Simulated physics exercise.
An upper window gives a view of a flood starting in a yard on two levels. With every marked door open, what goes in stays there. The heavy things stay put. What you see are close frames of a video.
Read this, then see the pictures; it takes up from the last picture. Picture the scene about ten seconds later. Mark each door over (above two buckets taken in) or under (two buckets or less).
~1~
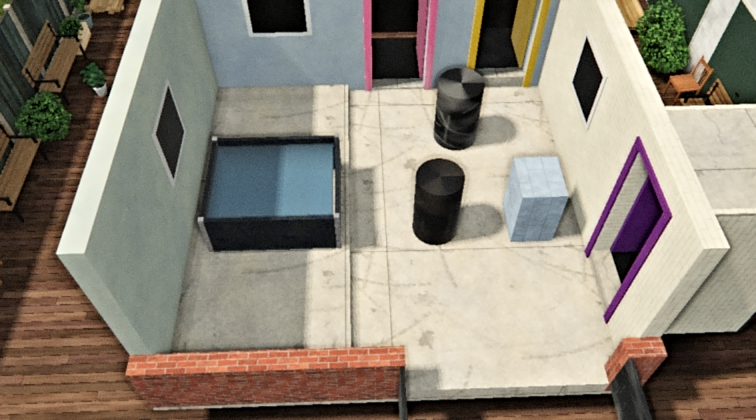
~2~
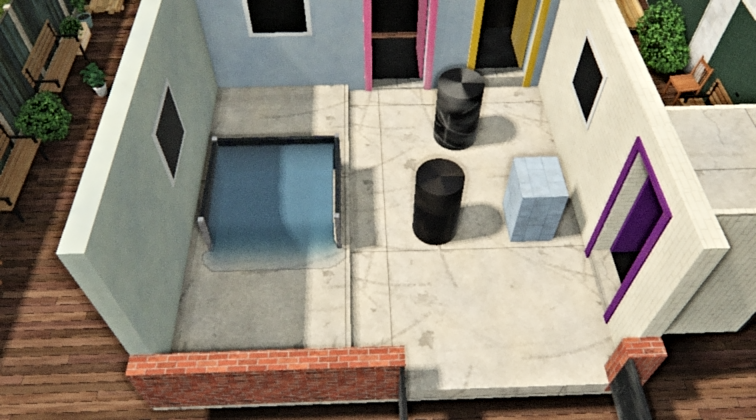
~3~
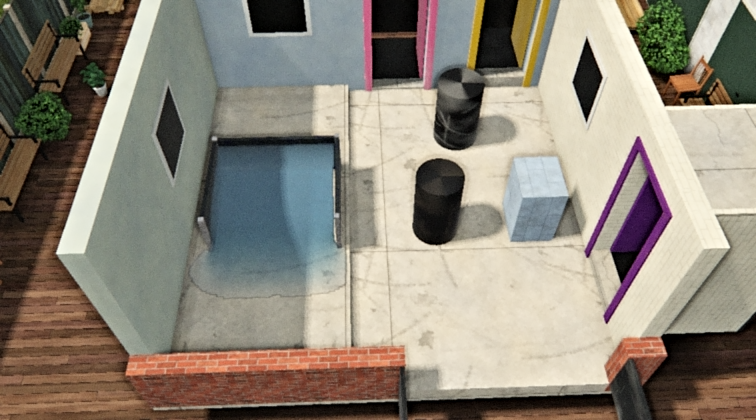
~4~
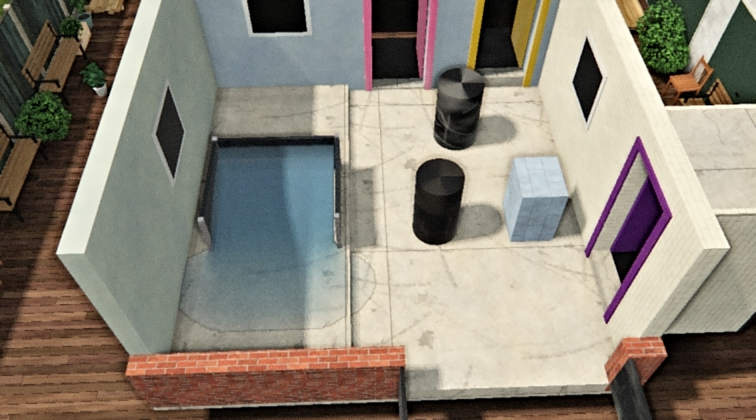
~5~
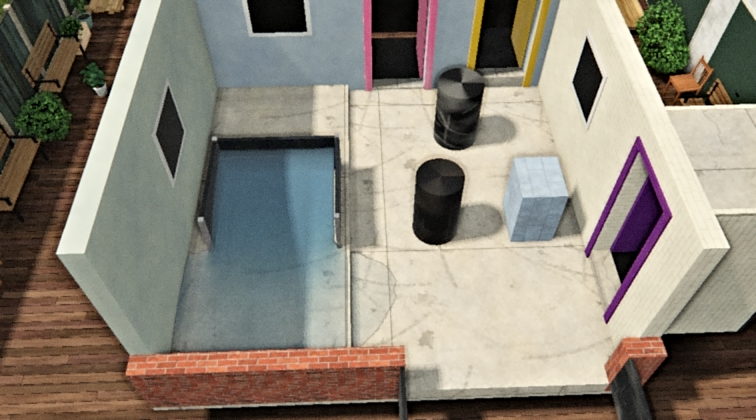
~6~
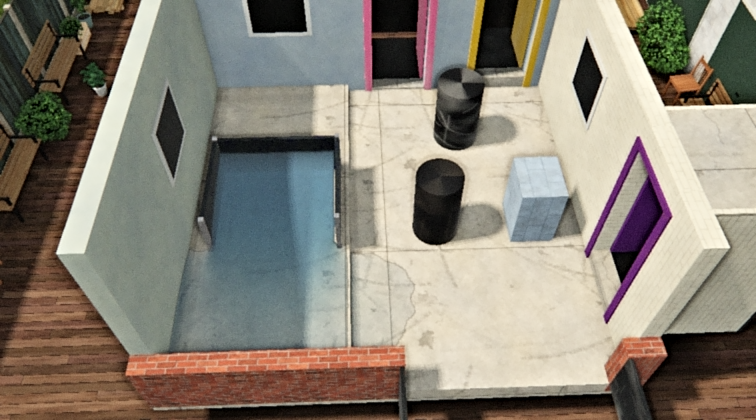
Yellow door: Under. Purple door: Under. Pink door: Under.
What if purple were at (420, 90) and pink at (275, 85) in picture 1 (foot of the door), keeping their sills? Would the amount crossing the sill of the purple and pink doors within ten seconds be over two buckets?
Note: Purple door remains short of it; pink door remains short of it.
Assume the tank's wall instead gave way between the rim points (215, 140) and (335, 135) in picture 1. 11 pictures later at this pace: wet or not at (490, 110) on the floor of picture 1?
Submerged.
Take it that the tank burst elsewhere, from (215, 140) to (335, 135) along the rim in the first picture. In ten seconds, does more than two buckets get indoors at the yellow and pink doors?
Result - yellow: Fails to reach it; pink: Crosses the threshold.
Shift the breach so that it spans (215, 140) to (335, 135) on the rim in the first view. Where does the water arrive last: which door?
The purple-painted one.
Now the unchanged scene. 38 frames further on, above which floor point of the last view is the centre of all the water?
Close to pixel (381, 243).
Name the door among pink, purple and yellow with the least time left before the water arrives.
That's the purple door.
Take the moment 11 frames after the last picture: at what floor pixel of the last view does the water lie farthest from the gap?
The farthest point of the front sits at (594, 365).
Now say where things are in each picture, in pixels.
The first frame shows still water in the open tank at (274, 180).
In the second frame, water pours out at (274, 237) and has run to (207, 254).
In the third frame, water pours out at (274, 239) and has run to (195, 269).
In the fourth frame, the front is at (181, 301), out from the gap at (274, 240).
In the fifth frame, water pours out at (274, 240) and has run to a hidden place.
In the sixth frame, the front is at a hidden place, out from the gap at (275, 240).
A moment on, water covers 25 % of the floor; the yellow door not reached, the purple door not reached, the pink door not reached.
Next, water covers 30 % of the floor; the yellow door not reached, the purple door not reached, the pink door not reached.
Then, water covers 50 % of the floor; the yellow door not reached, the purple door wet at the sill, nothing in, the pink door not reached.
Later, water covers 70 % of the floor; the yellow door wet at the sill, nothing in, the purple door wet at the sill, nothing in, the pink door wet at the sill, nothing in.
In the end, water covers 80 % of the floor; the yellow door wet at the sill, nothing in, the purple door wet at the sill, nothing in, the pink door under two buckets in.
